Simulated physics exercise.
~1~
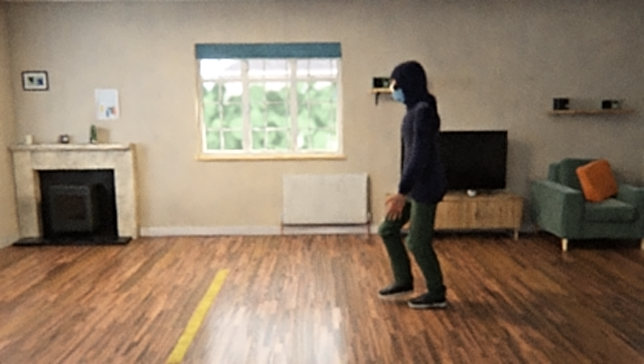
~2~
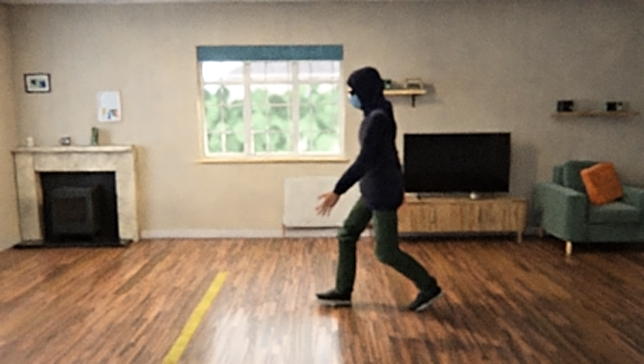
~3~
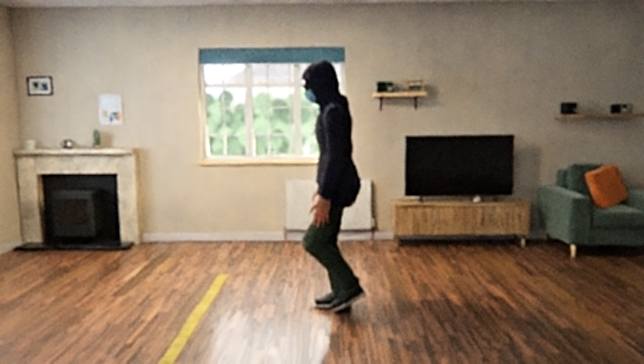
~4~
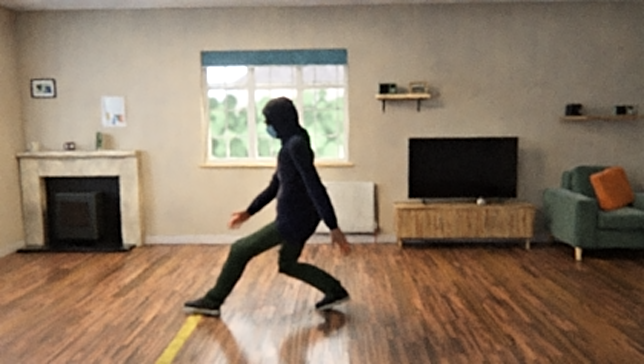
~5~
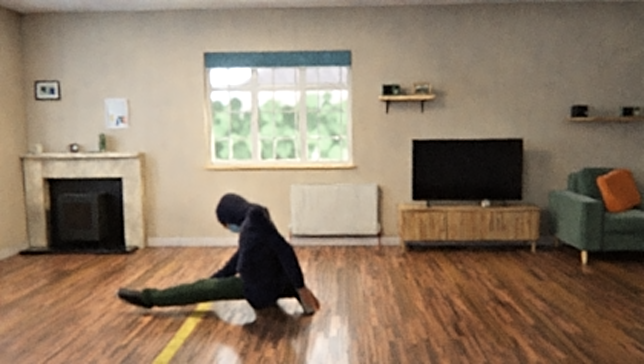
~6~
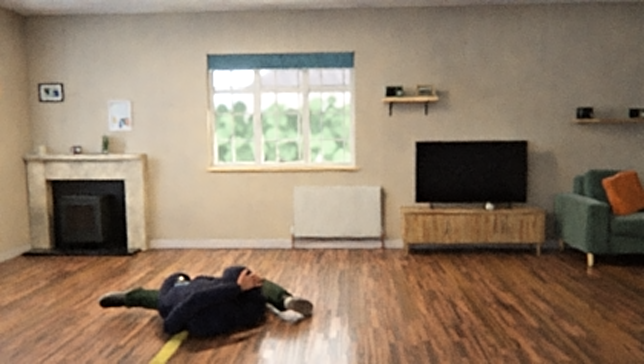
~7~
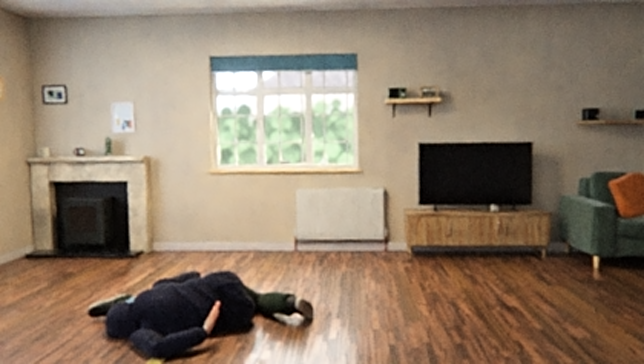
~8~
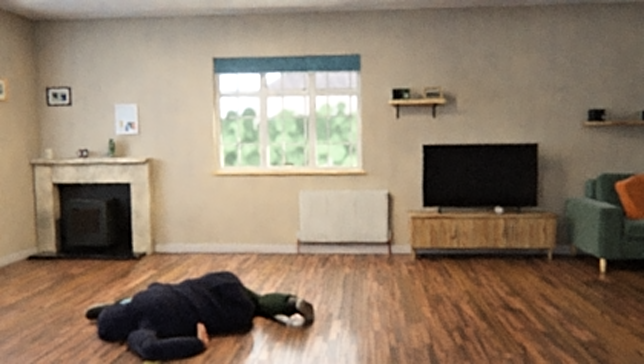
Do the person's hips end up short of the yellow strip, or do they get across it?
The hips end up short of the yellow strip. The person goes down with their head over it, but their hips stay on the right-hand side.
